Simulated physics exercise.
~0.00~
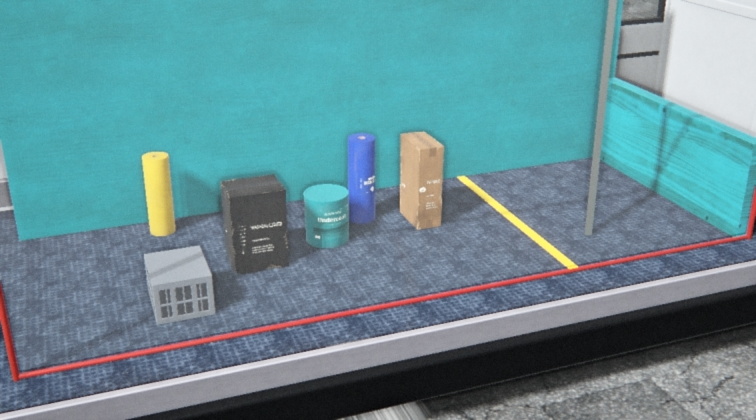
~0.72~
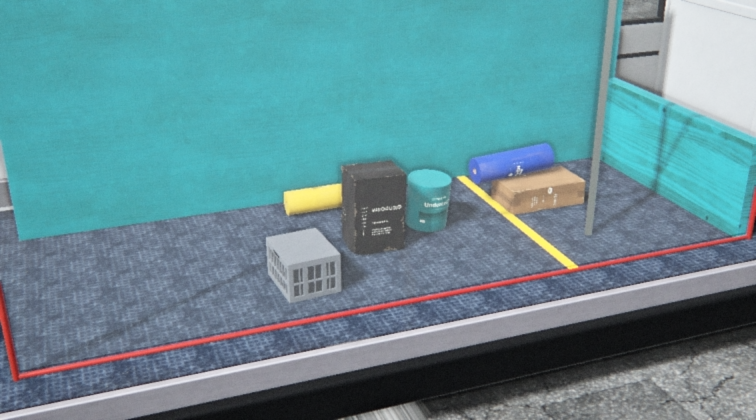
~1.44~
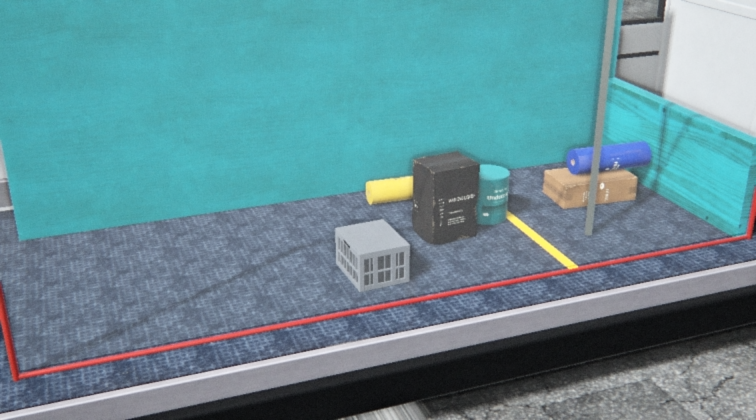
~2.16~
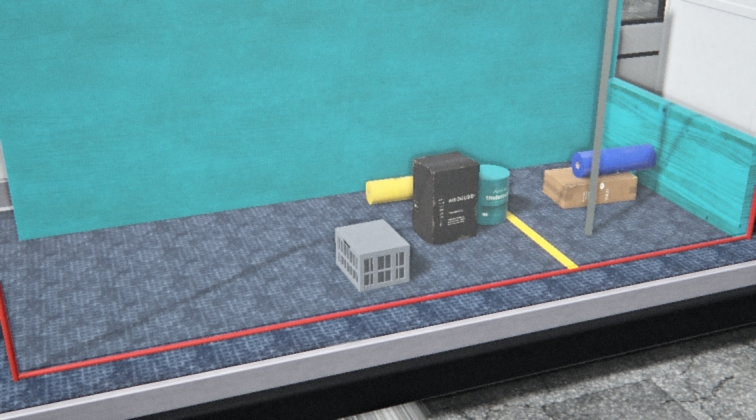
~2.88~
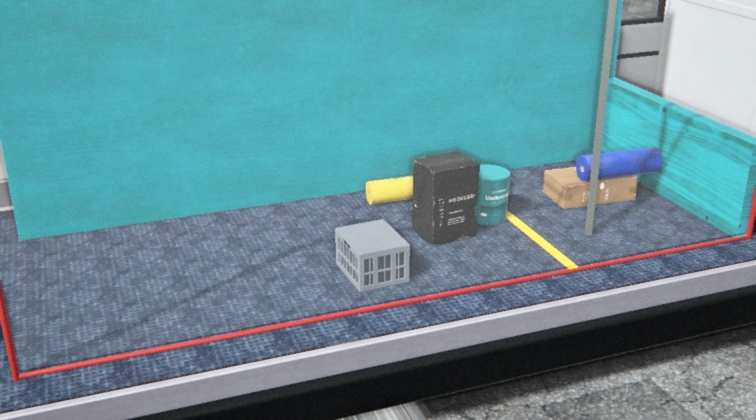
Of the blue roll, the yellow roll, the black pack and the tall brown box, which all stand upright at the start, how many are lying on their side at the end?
Three of them are lying on their side, namely the blue roll, the yellow roll and the brown box.
